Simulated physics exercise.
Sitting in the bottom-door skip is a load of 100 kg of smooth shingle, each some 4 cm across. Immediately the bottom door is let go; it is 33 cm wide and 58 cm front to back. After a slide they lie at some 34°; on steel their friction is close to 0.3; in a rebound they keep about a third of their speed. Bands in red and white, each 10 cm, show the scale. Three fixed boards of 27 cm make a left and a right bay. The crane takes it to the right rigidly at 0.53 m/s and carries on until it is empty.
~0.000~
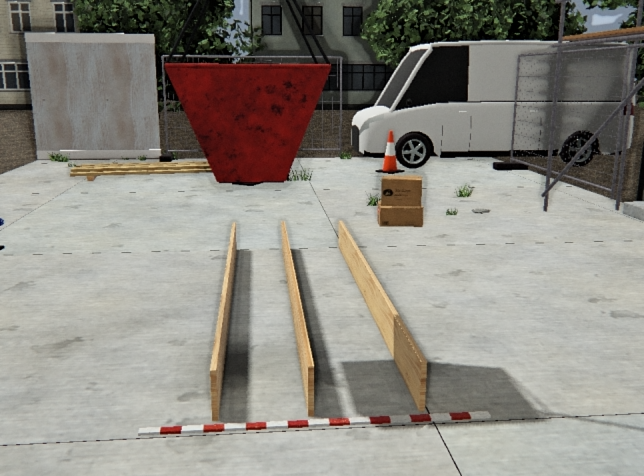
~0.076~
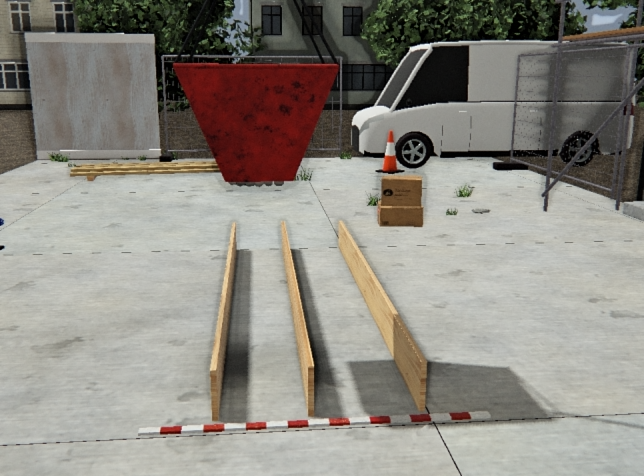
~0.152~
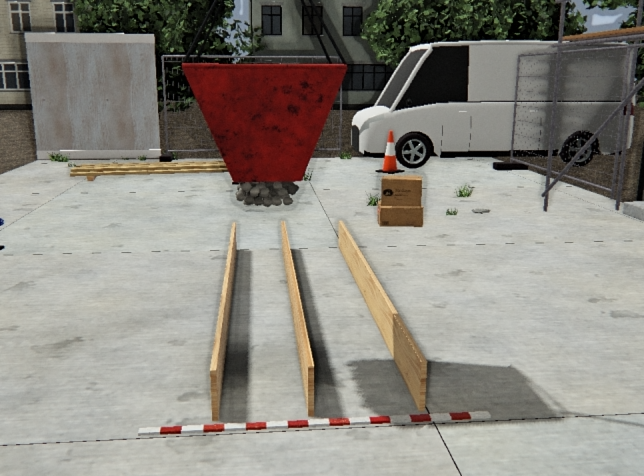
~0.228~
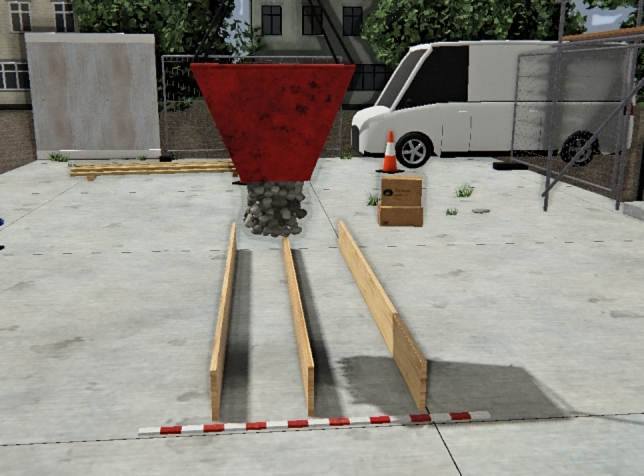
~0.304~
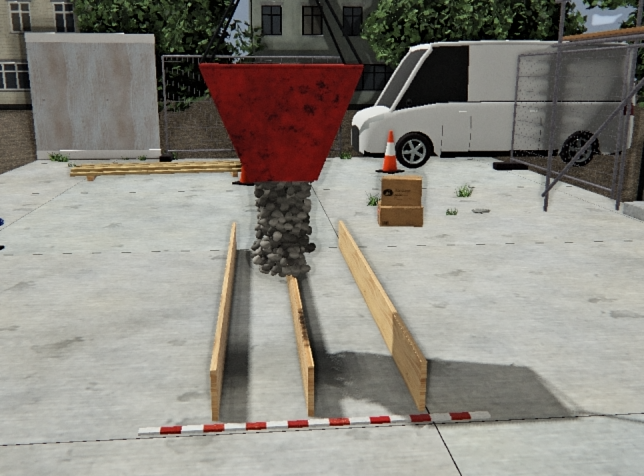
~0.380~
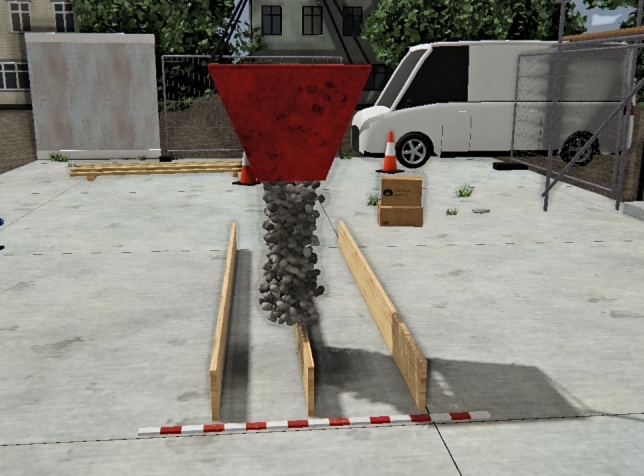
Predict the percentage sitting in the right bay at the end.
57 per cent, roughly.
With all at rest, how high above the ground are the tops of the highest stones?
I'd put it at close to 14 cm off the ground.
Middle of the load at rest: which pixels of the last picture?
(314, 356).
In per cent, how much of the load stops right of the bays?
Share: Near 0 in a hundred.
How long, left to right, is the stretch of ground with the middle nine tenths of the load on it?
Width: Near 90 cm.
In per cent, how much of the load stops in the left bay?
About 45 percent.
After 0.7 s, 0 % in the bottom-door skip, 43 % falling or lying in the left bay, 57 % falling or lying in the right bay; the stones farthest right are at (388, 349).
After 1.1 s, 0 % in the bottom-door skip, 43 % falling or lying in the left bay, 57 % falling or lying in the right bay; the stones farthest right are at (390, 350).
After 1.7 s, 0 % in the bottom-door skip, 43 % falling or lying in the left bay, 57 % falling or lying in the right bay; the stones farthest right are at (389, 349).
After 2.6 s, 0 % in the bottom-door skip, 43 % falling or lying in the left bay, 57 % falling or lying in the right bay; the stones farthest right are at (389, 349).
After 4.5 s, 0 % in the bottom-door skip, 43 % in the left bay, 57 % in the right bay; the stones farthest right are at (389, 349).
